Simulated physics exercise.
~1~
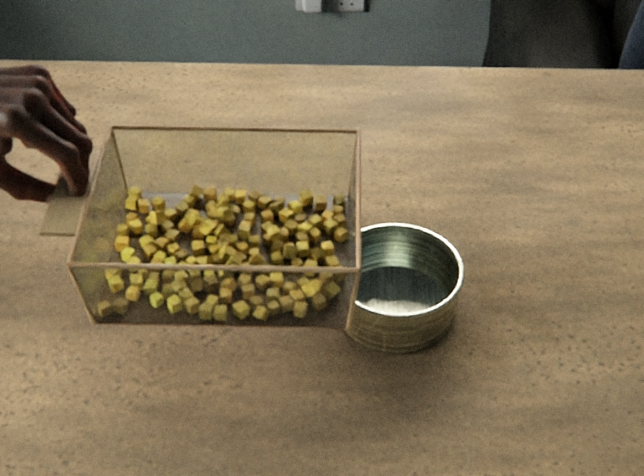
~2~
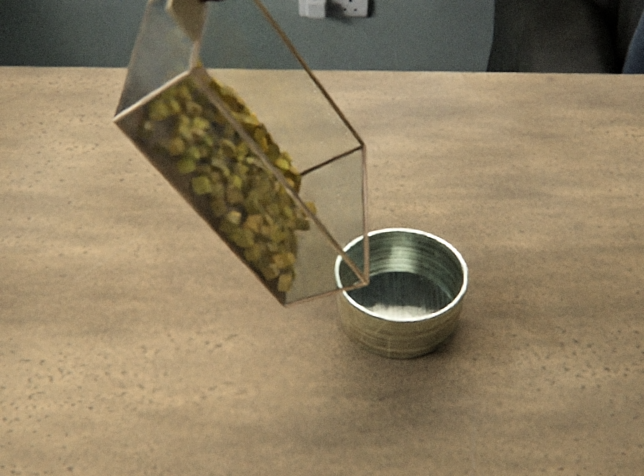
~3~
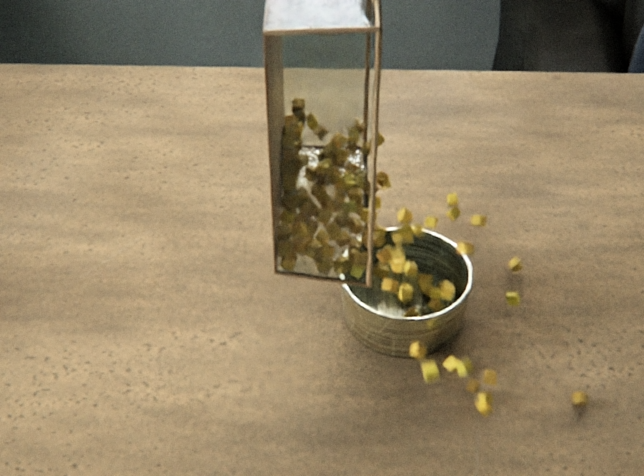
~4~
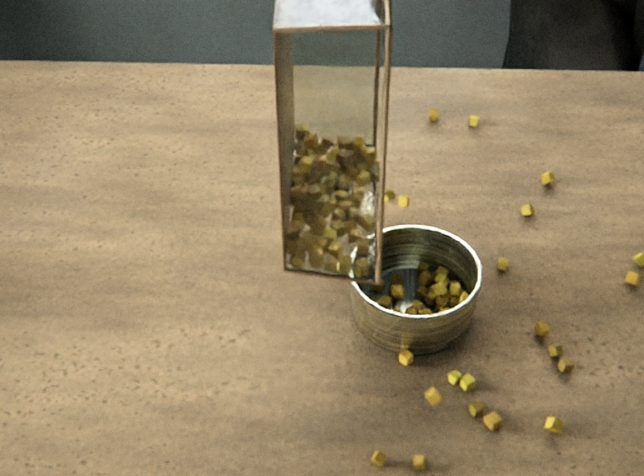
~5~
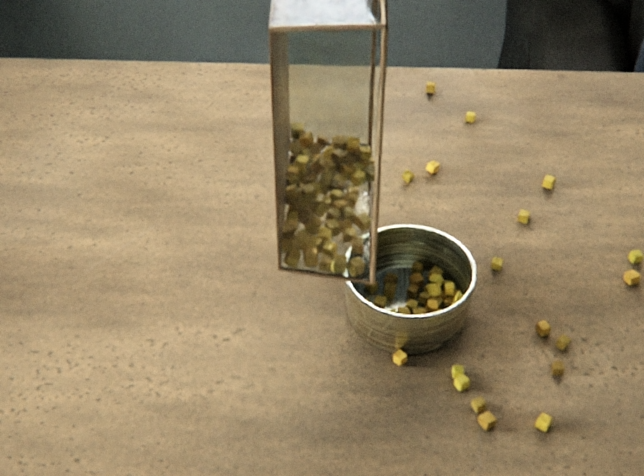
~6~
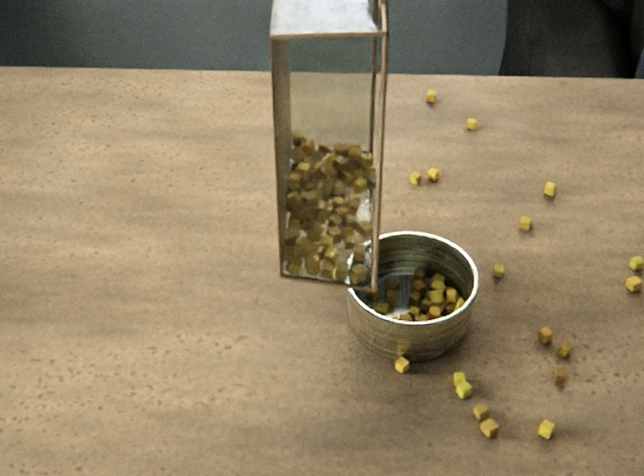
A clear rectangular box of small yellow cubes, with a hand at its left side, lifts and tips rightward until upright over a round metal dish, spilling some cubes into it and others across the wooden table, while many remain inside the still box.
